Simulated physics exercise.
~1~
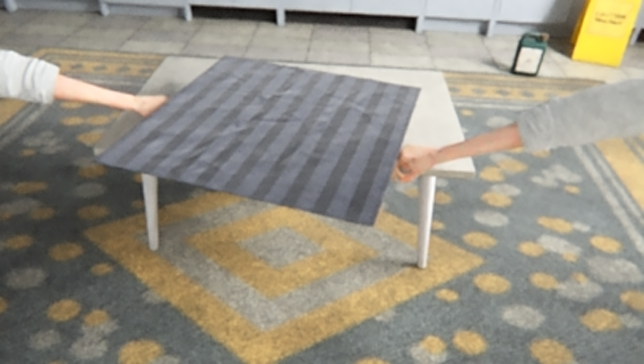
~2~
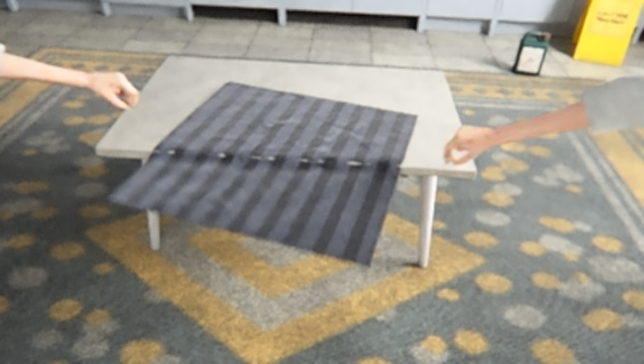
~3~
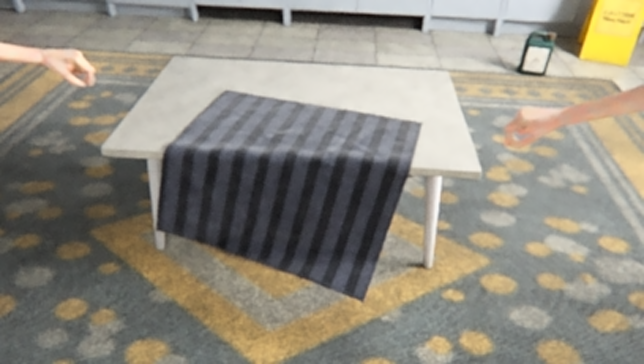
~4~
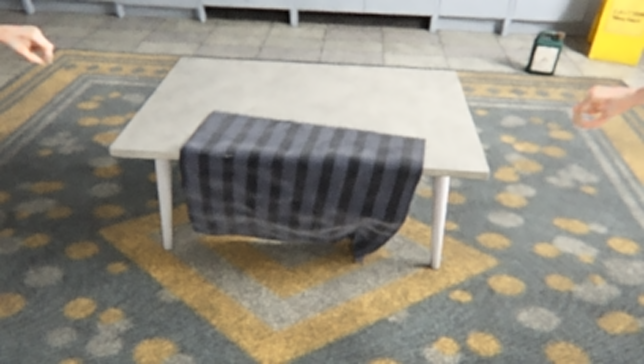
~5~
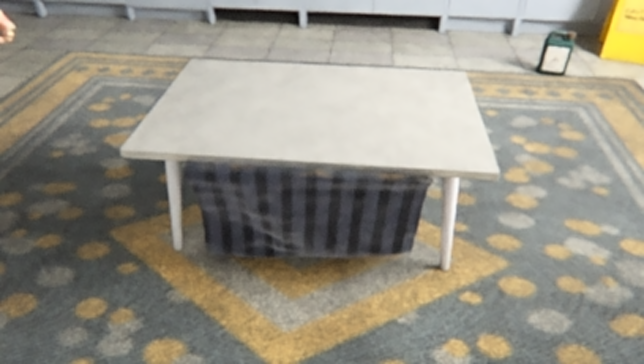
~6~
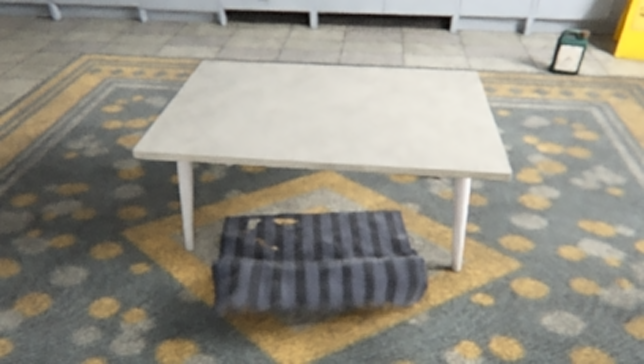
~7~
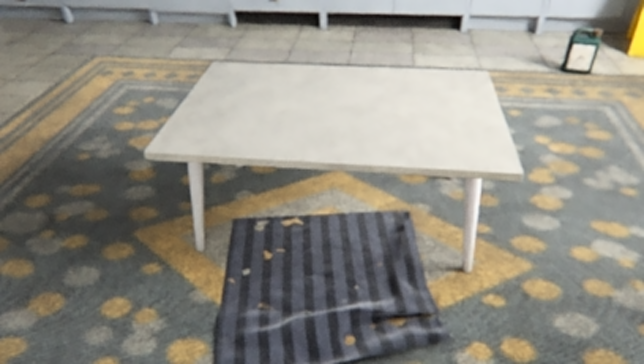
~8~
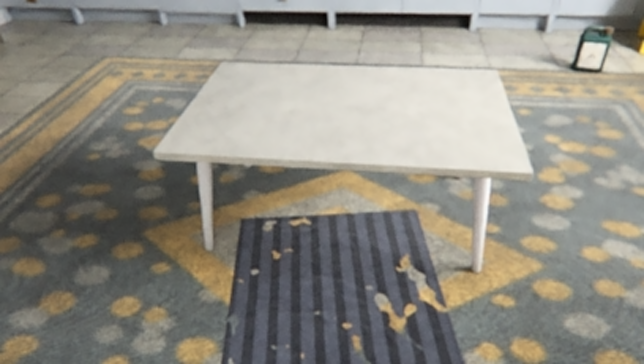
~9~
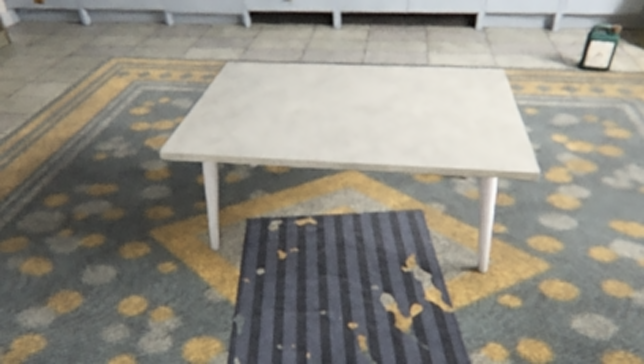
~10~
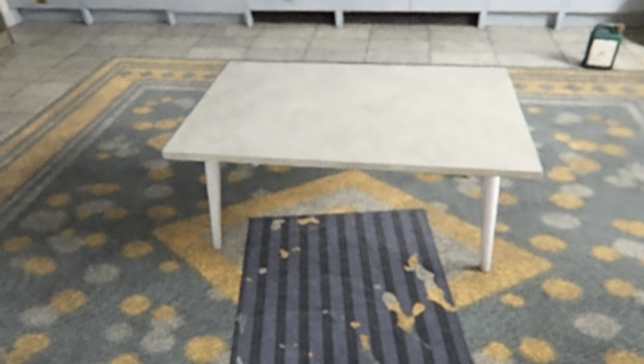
A dark striped scarf was held level over a pale table by two hands, which let go so it landed partly over the near edge, then slid off the front and dropped, ending spread out on the patterned carpet.
